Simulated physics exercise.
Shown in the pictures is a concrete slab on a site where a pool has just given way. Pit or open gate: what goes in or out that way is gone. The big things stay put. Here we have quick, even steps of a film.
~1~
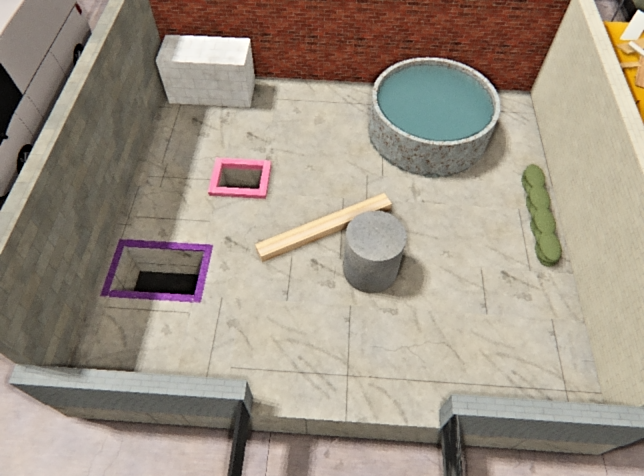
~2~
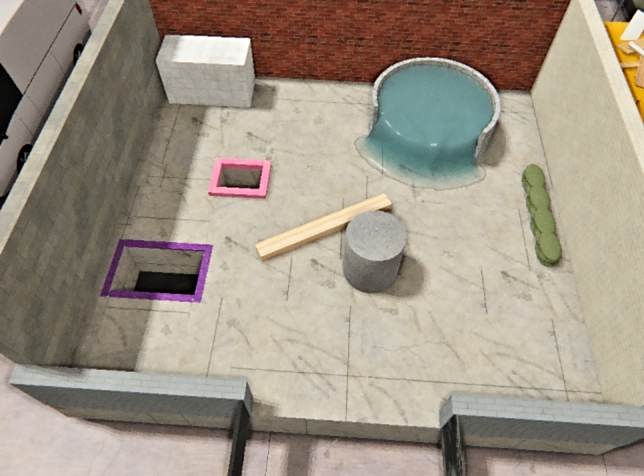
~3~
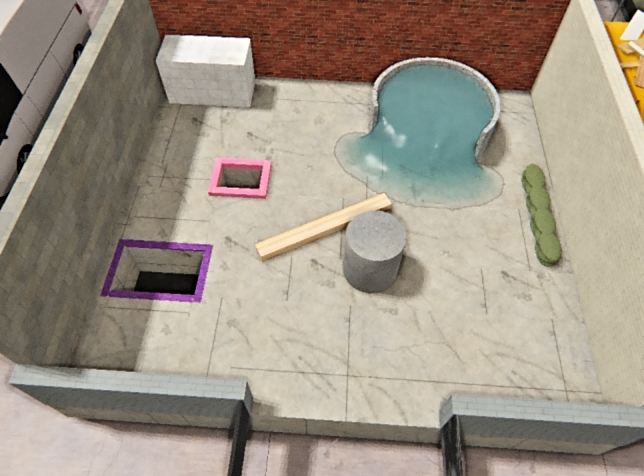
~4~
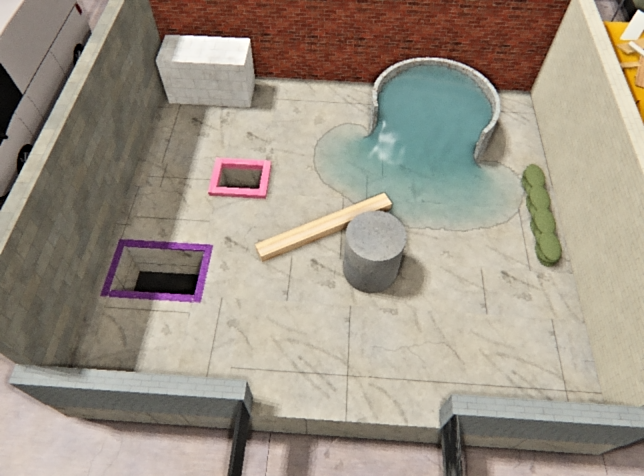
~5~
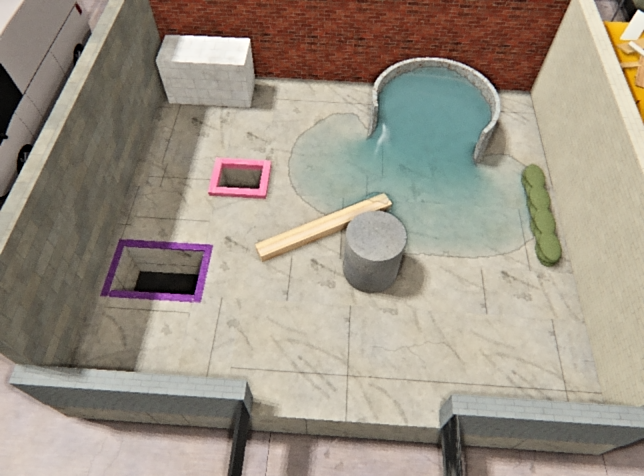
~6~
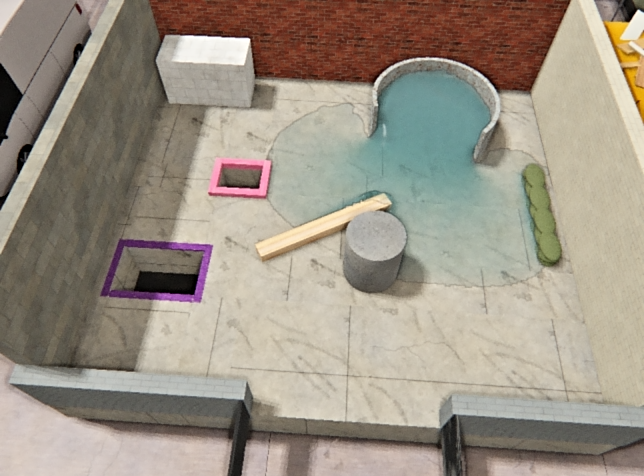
Teal water pours from the broken round tank and spreads across the slab around a grey cylinder.
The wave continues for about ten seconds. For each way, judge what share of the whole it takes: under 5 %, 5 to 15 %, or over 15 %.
Shares: The gate takes over 15 %; the pink pit takes under 5 %; the purple pit takes over 15 %.
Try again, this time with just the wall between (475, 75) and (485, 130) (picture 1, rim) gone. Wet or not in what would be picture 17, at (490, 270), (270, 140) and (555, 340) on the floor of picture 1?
So the first one is drenched, the next left untouched, and the last drenched.
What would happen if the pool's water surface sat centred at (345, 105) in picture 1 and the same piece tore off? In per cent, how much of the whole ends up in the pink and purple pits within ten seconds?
Shares - pink: 8 in a hundred; purple: 35 in a hundred.
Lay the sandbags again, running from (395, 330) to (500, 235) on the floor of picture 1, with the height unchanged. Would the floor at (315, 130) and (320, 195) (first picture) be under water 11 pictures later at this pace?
Unsoaked, then soaked.
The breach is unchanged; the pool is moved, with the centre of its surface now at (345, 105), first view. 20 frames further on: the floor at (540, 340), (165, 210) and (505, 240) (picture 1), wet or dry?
In order: Inundated, then inundated, then inundated.
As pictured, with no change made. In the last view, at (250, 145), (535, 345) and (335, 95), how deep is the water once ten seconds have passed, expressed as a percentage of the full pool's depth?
First spot 4 %, second 6 %, third 8 %.
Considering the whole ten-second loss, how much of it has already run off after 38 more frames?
My figure is about 70 in a hundred.
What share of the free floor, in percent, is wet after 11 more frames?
About 50 per cent.
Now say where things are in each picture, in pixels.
The first picture shows still water in the round tank at (435, 102).
In the second picture, the front is at (360, 142), out from the gap at (417, 163).
In the third picture, water pours out at (417, 164) and has run to (498, 182).
In the fourth picture, water pours out at (416, 166) and has run to (515, 202).
In the fifth picture, water pours out at (416, 166) and has run to (531, 231).
In the sixth picture, water pours out at (416, 166) and has run to (269, 187).
A moment on, water covers 45 % of the floor; the gate 0 %, the pink pit 0 %, the purple pit 1 %.
Next, water covers 50 % of the floor; the gate 2 %, the pink pit 1 %, the purple pit 4 %.
Then, water covers 65 % of the floor; the gate 7 %, the pink pit 2 %, the purple pit 9 %.
Later, water covers 85 % of the floor; the gate 12 %, the pink pit 2 %, the purple pit 14 %.
In the end, water covers 95 % of the floor; the gate 18 %, the pink pit 2 %, the purple pit 20 %.
